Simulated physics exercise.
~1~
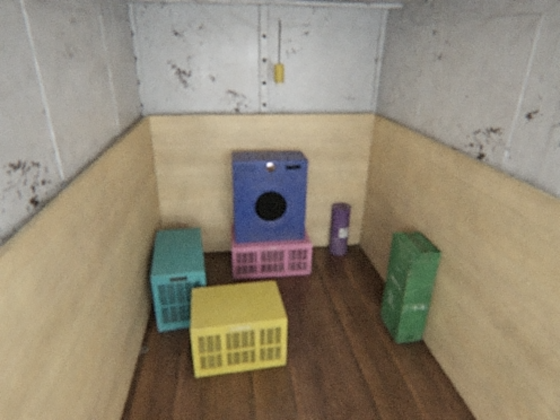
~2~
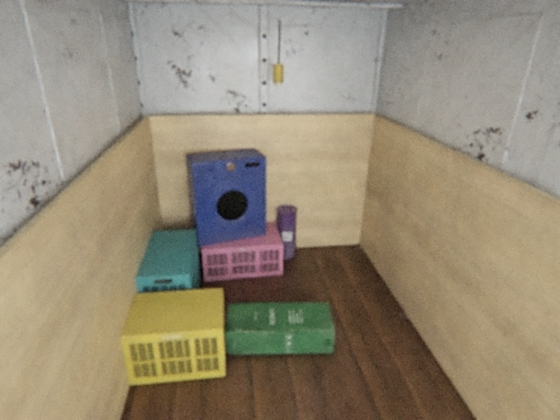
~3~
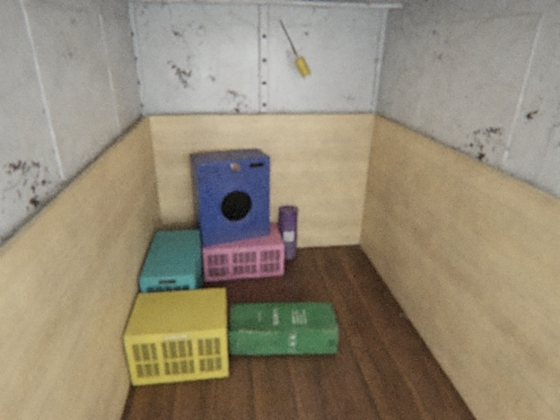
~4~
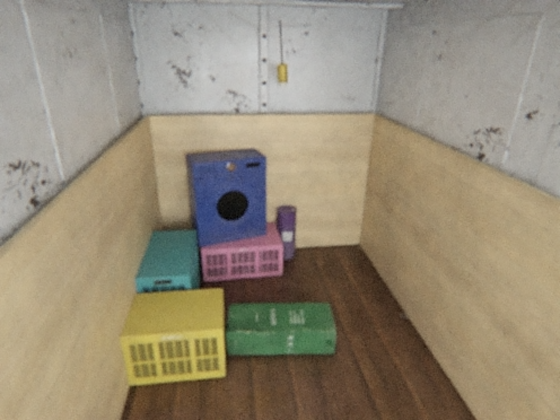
Green box toppling onto its side as crates, blue appliance and purple canister shift left in a van, then staying there.
